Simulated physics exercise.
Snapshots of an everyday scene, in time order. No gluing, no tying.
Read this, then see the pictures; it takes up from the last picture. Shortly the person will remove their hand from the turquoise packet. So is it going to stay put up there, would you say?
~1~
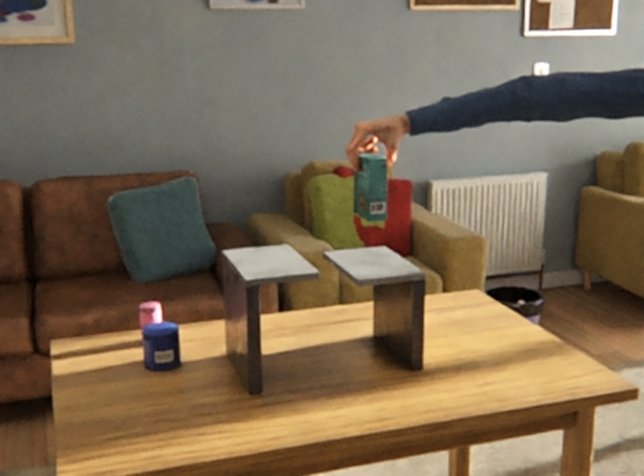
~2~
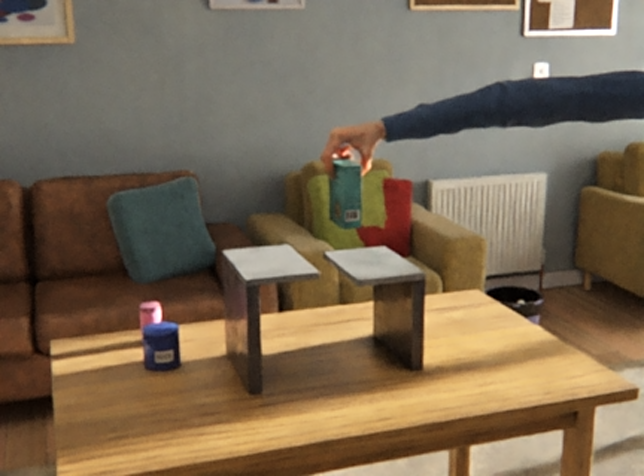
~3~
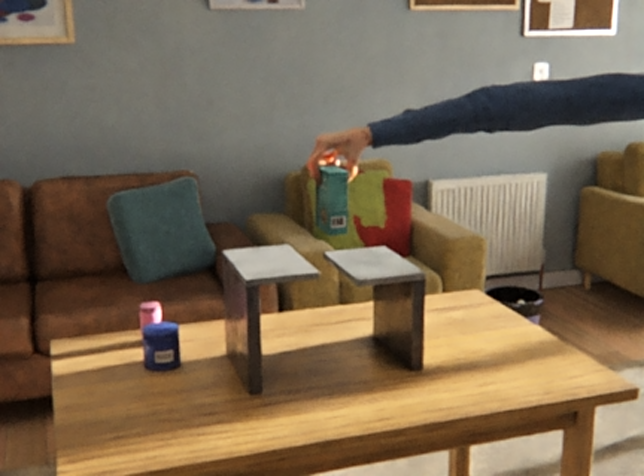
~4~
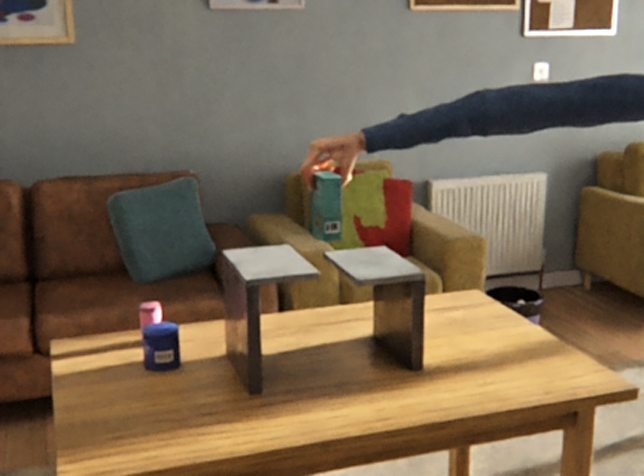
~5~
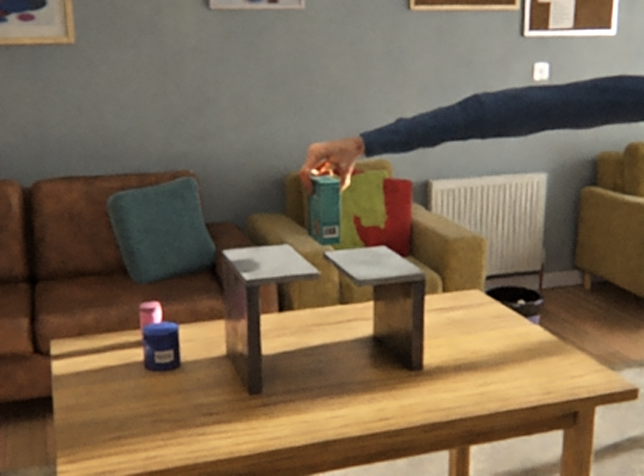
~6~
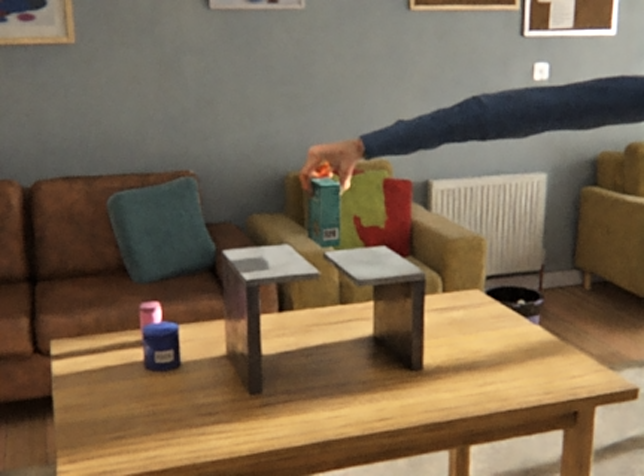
Oh well, it falls past the gap.
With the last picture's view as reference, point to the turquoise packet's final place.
At about (325, 333).
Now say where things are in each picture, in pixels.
The first frame shows on its way; turquoise packet (370, 186); pink shaker (151, 323).
The second frame shows on its way; turquoise packet (345, 194); pink shaker (151, 323).
The third frame shows on its way; turquoise packet (332, 199); pink shaker (151, 323).
The fourth frame shows on its way; turquoise packet (326, 205); pink shaker (151, 323).
The fifth frame shows held still over the gap; turquoise packet (324, 209); pink shaker (151, 323).
The sixth frame shows held still over the gap; turquoise packet (324, 211); pink shaker (151, 323).
Then, 0.30 s after the last picture, turquoise packet slid well along near (325, 296).
Then, 0.40 s after the last picture, turquoise packet slid well along near (325, 320).
Then, 0.50 s after the last picture, as before.
At rest, moved from the start, turquoise packet; the other 2 in place. Seen from the same camera at the end, turquoise packet near (325, 333). The packet drops through.
